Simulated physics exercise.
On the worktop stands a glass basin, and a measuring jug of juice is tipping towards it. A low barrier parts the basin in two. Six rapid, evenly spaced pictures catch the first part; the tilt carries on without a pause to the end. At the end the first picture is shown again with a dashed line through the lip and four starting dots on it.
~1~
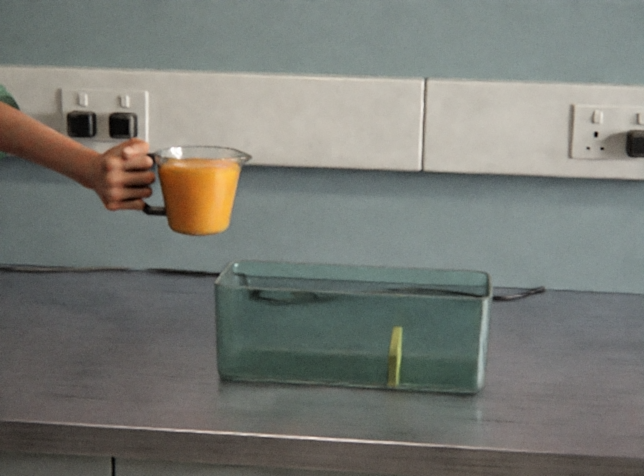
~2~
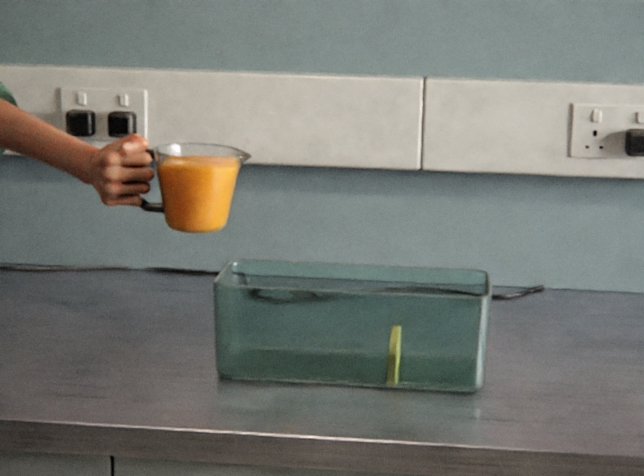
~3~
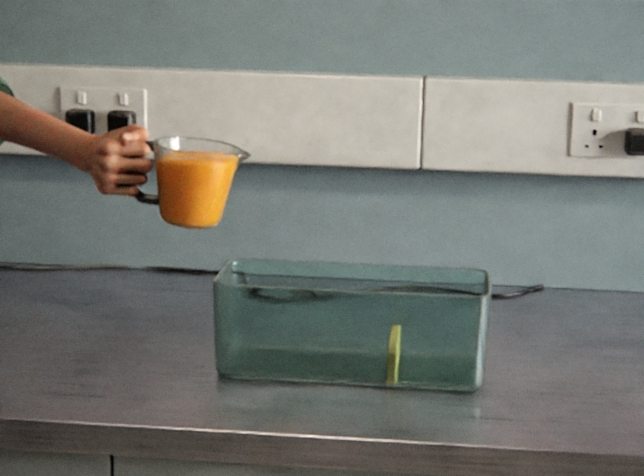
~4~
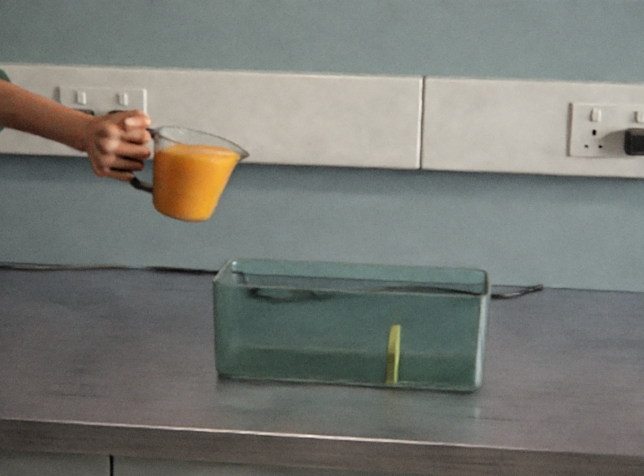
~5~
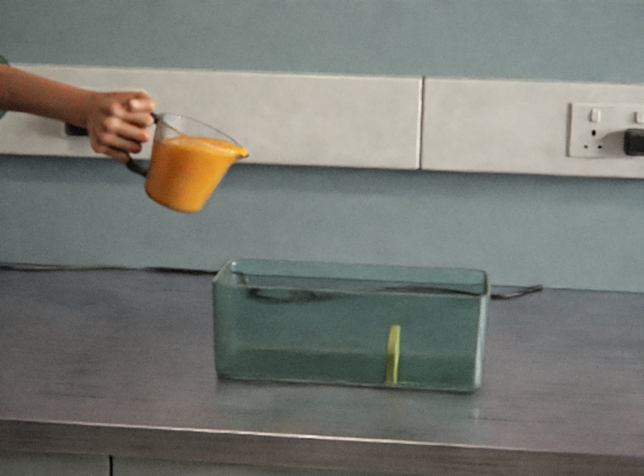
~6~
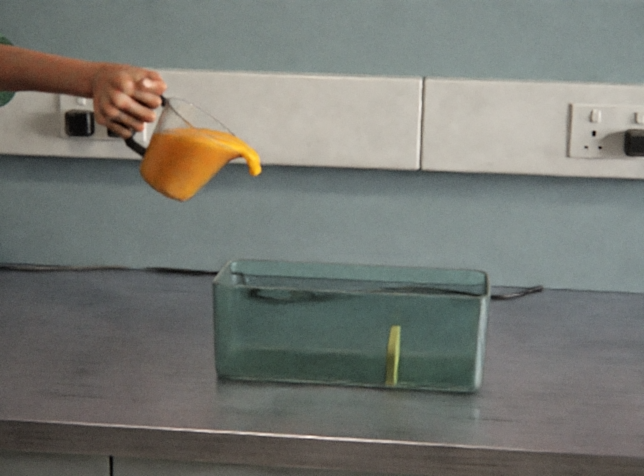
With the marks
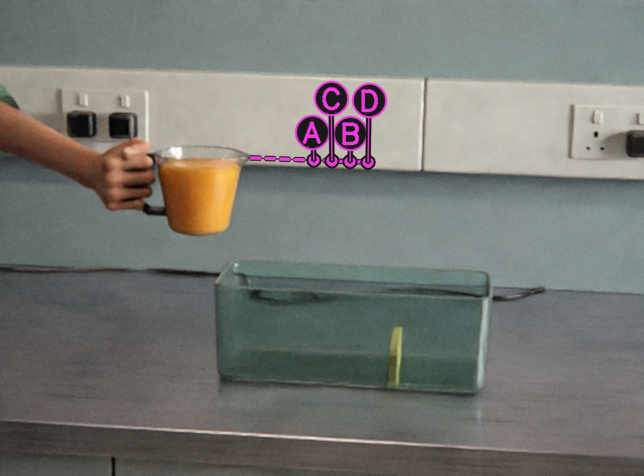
The video shows a hand holding a glass measuring jug of orange juice above a clear basin with a low yellow-green barrier inside, gradually tilting the jug to the right until juice begins to flow over its lip.
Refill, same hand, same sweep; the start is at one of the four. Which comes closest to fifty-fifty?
Best: A.
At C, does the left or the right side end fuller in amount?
The right one.
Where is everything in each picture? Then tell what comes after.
In the first frame, upright, lip at (251, 157); basin from (217, 377) to (485, 392); top of the wall at (395, 340); nothing has left yet.
In the second frame, upright, lip at (250, 156); nothing has left yet.
In the third frame, tipped about 6°, lip at (249, 155); nothing has left yet.
In the fourth frame, tipped about 13°, lip at (248, 155); nothing has left yet.
In the fifth frame, tipped about 22°, lip at (247, 156); nothing has left yet.
In the sixth frame, tipped about 34°, lip at (247, 156); juice is over the lip, down to (254, 173).
On the marked copy, A at (313, 160); B at (350, 161); C at (331, 160); D at (368, 162).
With A, about 46 % ends left of the wall and 52 % right of it.
With B, about 10 % ends left of the wall and 88 % right of it.
With C, about 15 % ends left of the wall and 83 % right of it.
With D, about 28 % ends left of the wall and 69 % right of it; 3 % is lost outside.
